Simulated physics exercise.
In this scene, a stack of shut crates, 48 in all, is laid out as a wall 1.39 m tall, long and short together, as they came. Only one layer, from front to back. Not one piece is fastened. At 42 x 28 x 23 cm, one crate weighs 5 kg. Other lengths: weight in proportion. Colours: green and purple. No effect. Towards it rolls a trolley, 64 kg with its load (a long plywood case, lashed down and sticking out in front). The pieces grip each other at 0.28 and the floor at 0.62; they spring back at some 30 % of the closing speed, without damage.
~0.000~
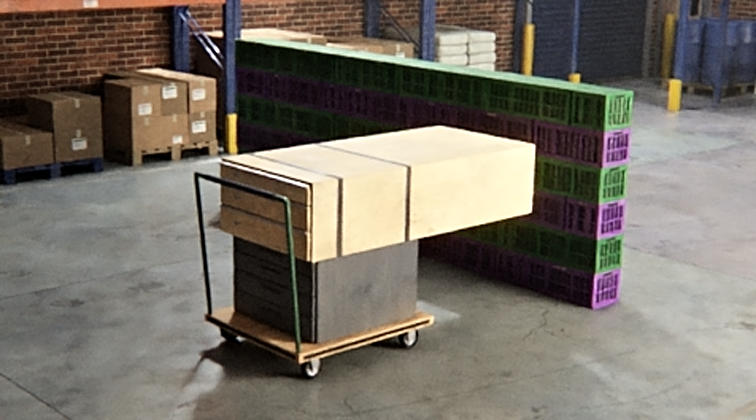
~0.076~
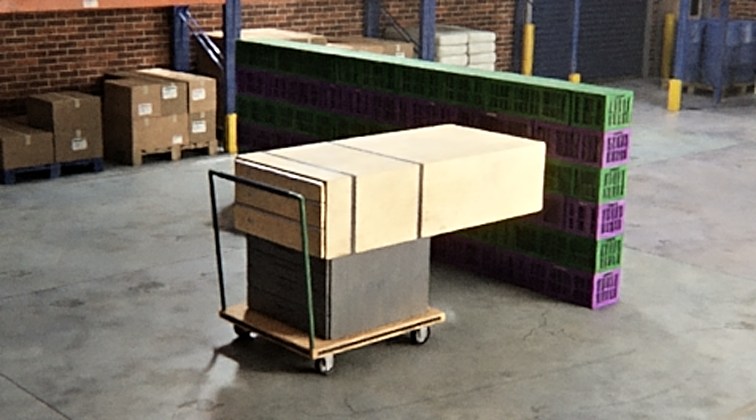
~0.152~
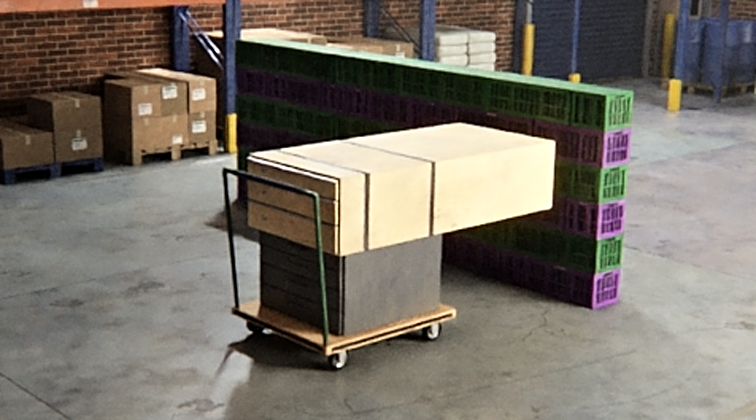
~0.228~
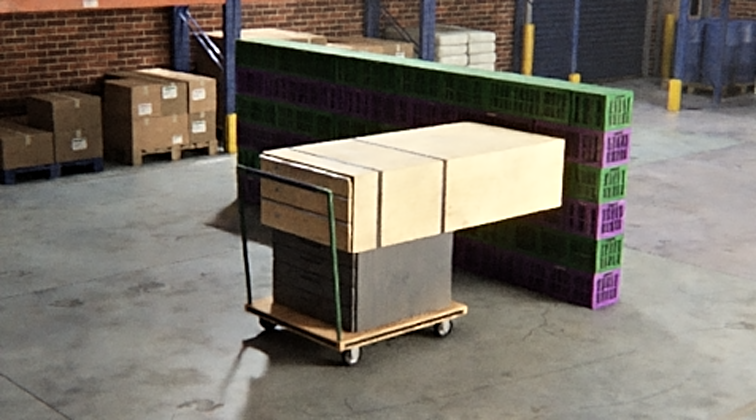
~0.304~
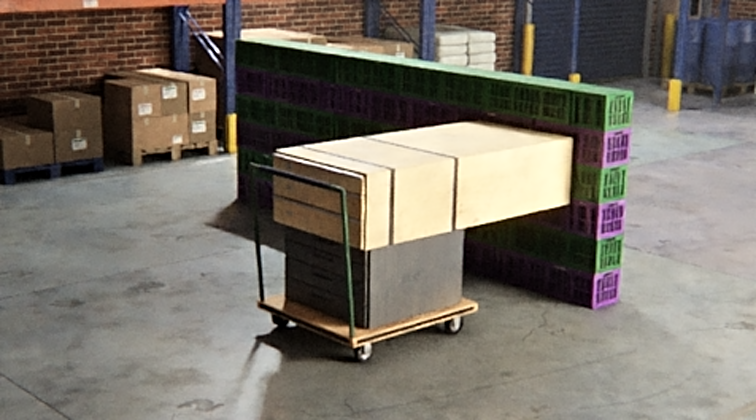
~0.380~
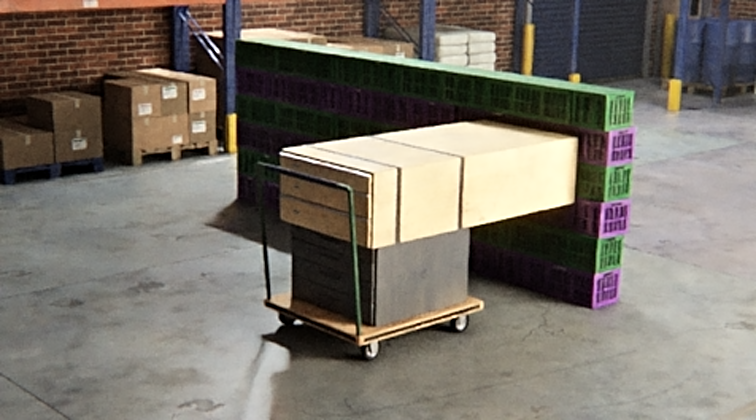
A trolley carrying a long, pale wooden case strapped on top of a dark block rolls slowly to the right across a warehouse floor, beside a wall of stacked green and purple crates. The case's overhanging front end closes the gap and meets the wall, then pushes slightly into its line.
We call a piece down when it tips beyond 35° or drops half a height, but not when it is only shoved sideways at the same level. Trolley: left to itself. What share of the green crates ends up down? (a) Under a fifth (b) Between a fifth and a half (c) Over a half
Option b: Between a fifth and a half.
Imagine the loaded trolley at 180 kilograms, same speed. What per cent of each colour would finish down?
Down by colour: Purple 30, green 40 per cent.
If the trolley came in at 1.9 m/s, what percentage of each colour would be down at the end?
In that case purple 30, green 40 per cent.
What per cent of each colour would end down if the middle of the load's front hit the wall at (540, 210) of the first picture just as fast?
You'd end up with purple at 0 and green at 0 percent down.
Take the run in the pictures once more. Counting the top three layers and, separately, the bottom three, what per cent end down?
Top share 40 per cent; bottom share 20 per cent.
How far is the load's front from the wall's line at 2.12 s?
At that moment, around 15 cm past it.
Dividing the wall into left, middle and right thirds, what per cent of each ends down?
Left 0 %, middle 10 %, right 90 %.
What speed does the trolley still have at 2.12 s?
Its speed is around 0.0 m/s.
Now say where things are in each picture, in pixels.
In the first picture (pixels give the middle of a visible side), load (528, 166) 39 cm short of the wall; top green crate (463, 90); top purple crate (304, 93); none has stirred.
Load (538, 164) 29 cm short of the wall; top green crate (463, 90), in the second picture.
Load (548, 163) 20 cm short of the wall; top green crate (463, 90), in the third picture.
Load (557, 161) 10 cm short of the wall; top green crate (463, 90), in the fourth picture.
Load (567, 159) just touching; top green crate (463, 90), in the fifth picture.
Load (572, 158) 40 mm into the wall's line; top green crate (464, 90); top purple crate (304, 93); movement in 7 of them, in the sixth picture.
After 1.16 s, load 17 cm past the wall's line, still rolling; none of the 22 green crates down (0 of 48 in all colours); top green crate 12° from how it stood.
After 1.70 s, load 17 cm past the wall's line, stopped; 7 of the 22 green crates down (13 of 48 in all colours); top green crate 34° from how it stood, 19 cm lower.
After 2.12 s, load 17 cm past the wall's line, stopped; 8 of the 22 green crates down (15 of 48 in all colours); top green crate 18° from how it stood, 1.10 m lower.
In the end (4.1 s), load 17 cm past the wall's line, stopped; 8 of the 22 green crates down (15 of 48 in all colours); top green crate 1.16 m lower; top purple crate unmoved. That is 36 per cent. From the last view, middles, top green crate near (585, 196), top purple crate near (317, 91).
